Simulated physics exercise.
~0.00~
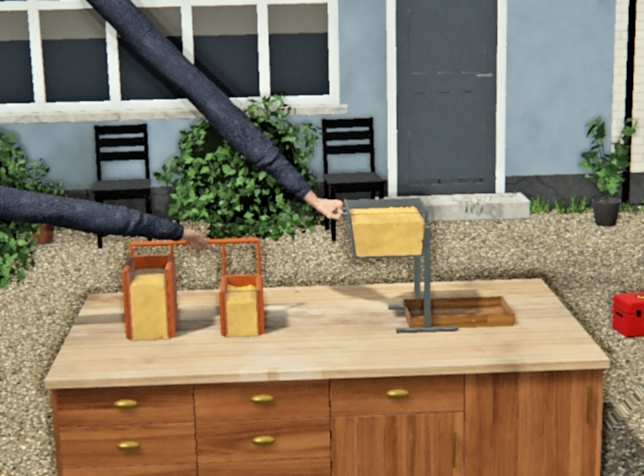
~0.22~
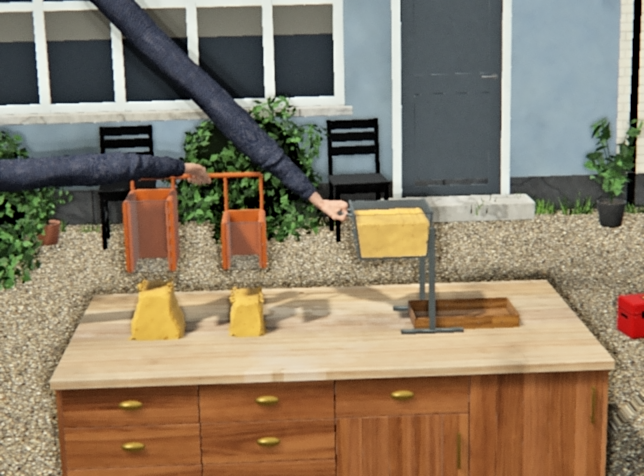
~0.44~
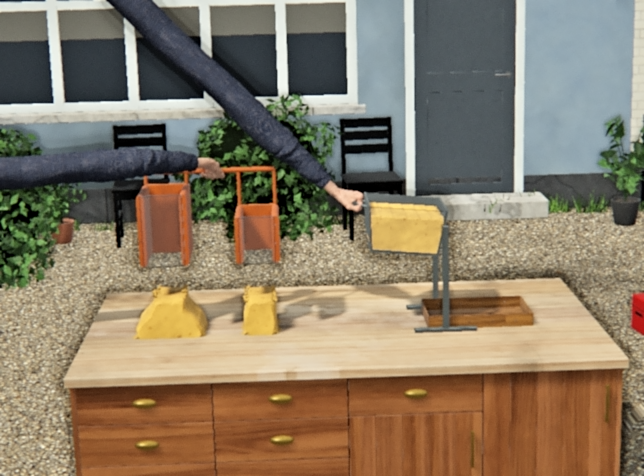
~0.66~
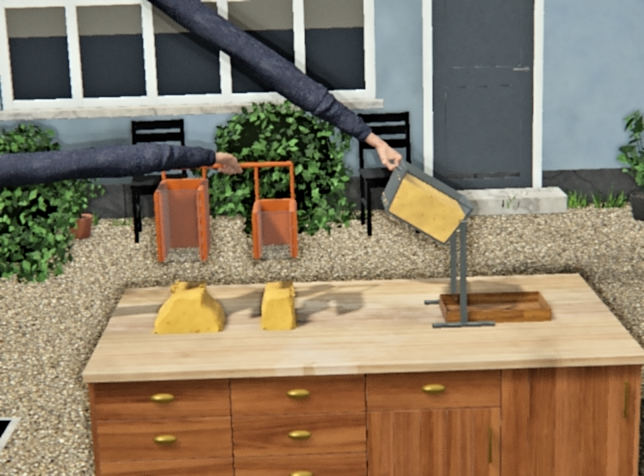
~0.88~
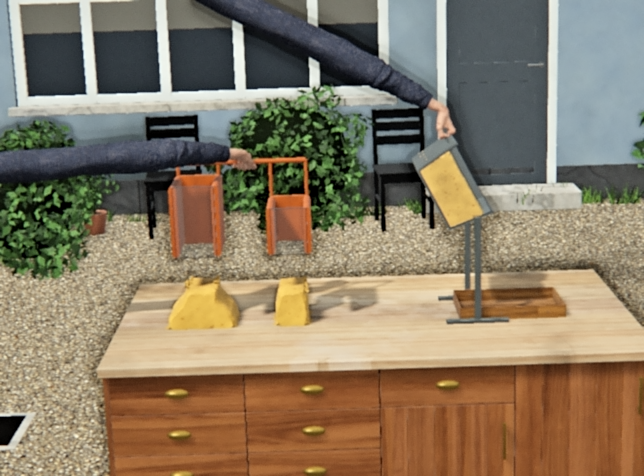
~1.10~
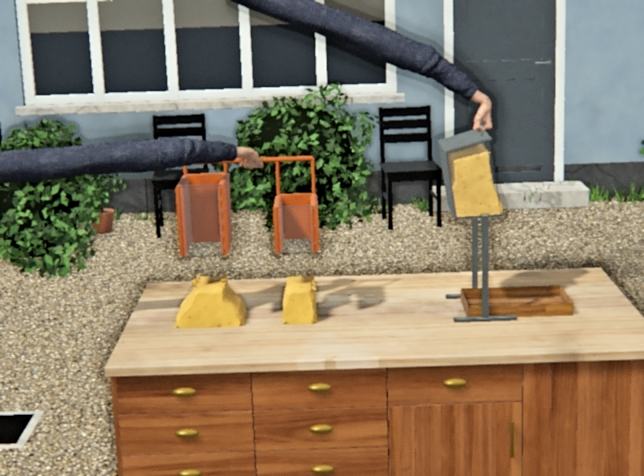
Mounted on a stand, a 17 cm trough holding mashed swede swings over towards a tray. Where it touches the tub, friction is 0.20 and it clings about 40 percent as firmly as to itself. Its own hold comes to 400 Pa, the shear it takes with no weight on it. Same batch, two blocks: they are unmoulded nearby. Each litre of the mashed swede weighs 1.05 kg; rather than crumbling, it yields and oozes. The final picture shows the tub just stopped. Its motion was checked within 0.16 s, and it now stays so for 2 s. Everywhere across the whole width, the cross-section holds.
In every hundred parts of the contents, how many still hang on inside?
About 39 in every hundred.
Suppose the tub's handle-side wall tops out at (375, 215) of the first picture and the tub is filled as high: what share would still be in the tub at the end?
Some 95 per cent, I reckon.
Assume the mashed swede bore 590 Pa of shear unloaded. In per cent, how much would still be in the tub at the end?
That comes out at roughly 50 %.
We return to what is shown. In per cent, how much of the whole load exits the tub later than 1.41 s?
It works out to some 10 per cent of the load.
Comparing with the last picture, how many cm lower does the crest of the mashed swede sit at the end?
14 cm or so.
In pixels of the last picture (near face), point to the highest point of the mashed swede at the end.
(471, 192).
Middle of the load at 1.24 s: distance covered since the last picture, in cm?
Shift: Some 5 cm.
After 1.24 s, the tub is at 82 degrees and holds 80 %.
After 1.41 s, the tub is at 82 degrees and holds 50 %.
After 1.58 s, the tub is at 82 degrees and holds 40 %.
After 1.75 s, the tub is at 82 degrees and holds 40 %.
After 3.10 s, the tub is at 82 degrees and holds 39 %.
